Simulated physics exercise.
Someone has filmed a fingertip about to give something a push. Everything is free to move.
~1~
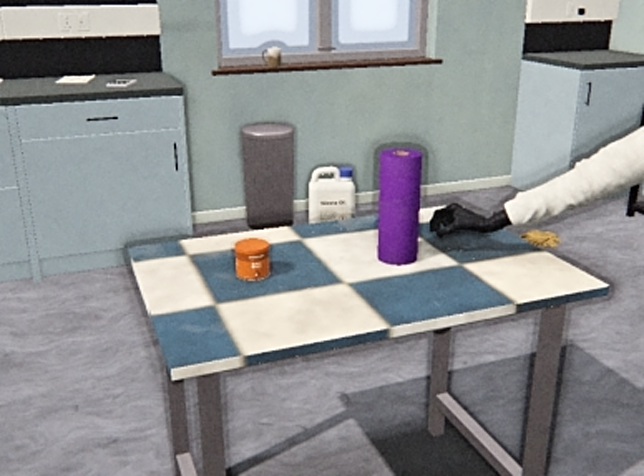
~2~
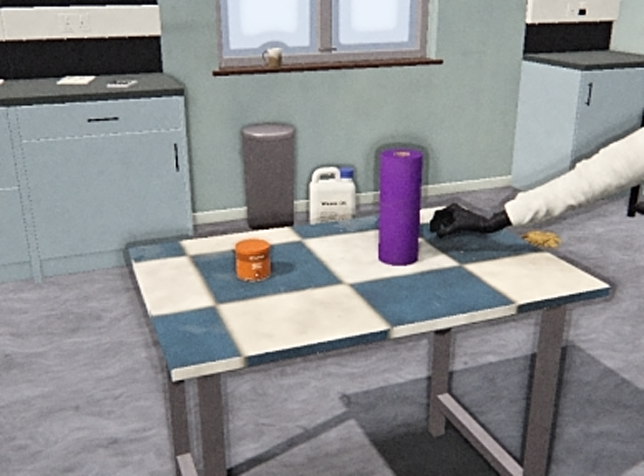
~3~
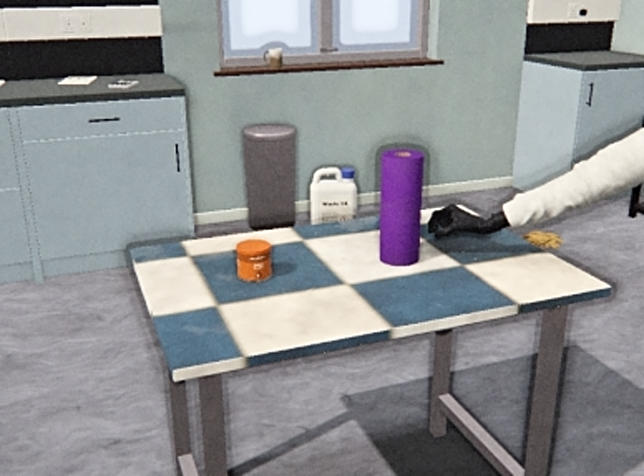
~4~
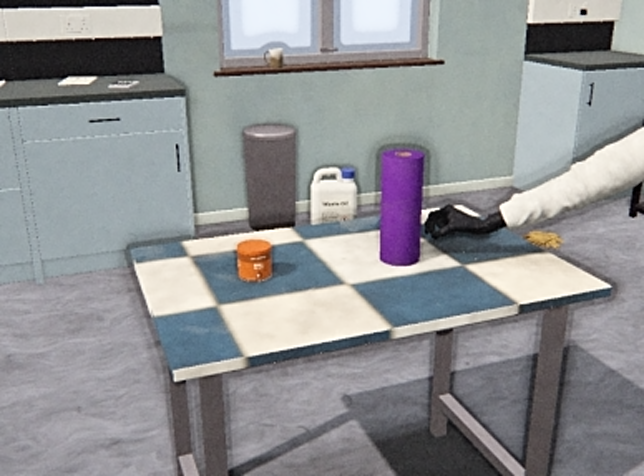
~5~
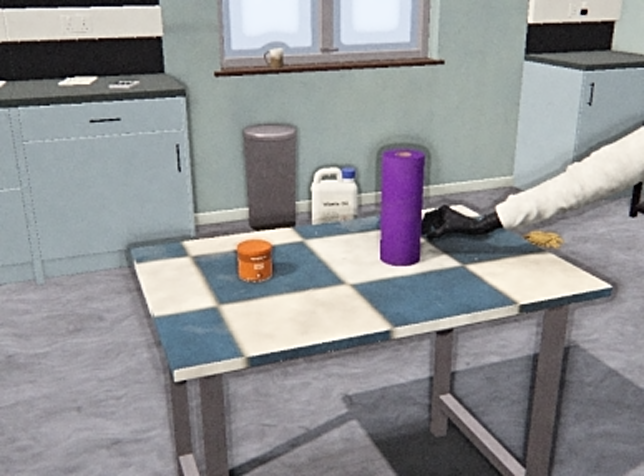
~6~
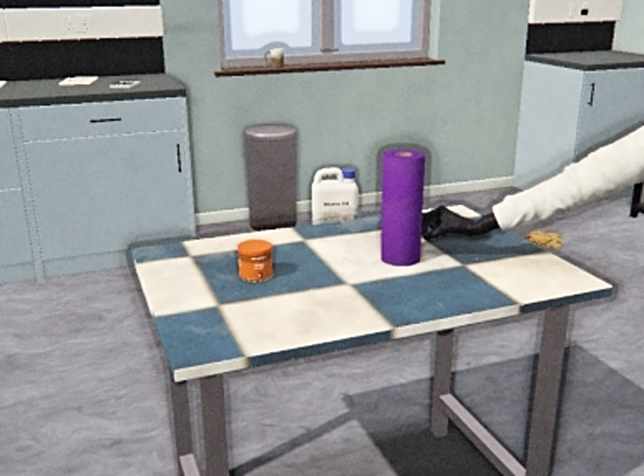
To begin with, a tall purple roll and a small orange tub stand on a blue and white checkered table, with a black-gloved hand reaching in from the right behind the roll. The hand shifts very slightly beside the roll, while the roll and tub show almost no movement.
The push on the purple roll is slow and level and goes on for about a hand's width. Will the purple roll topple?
The purple roll is still upright.
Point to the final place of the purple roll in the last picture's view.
At about (357, 214).
Then, 0.20 s after the last picture, purple roll slid a little near (394, 209).
Then, 0.50 s after the last picture, purple roll slid about its own width near (379, 211).
Then, 0.70 s after the last picture, purple roll slid about its own width near (368, 212).
Then, 0.90 s after the last picture, purple roll slid about its own width near (358, 214).
At rest, moved from the start, purple roll. Seen from the same camera at the end, purple roll near (357, 214).
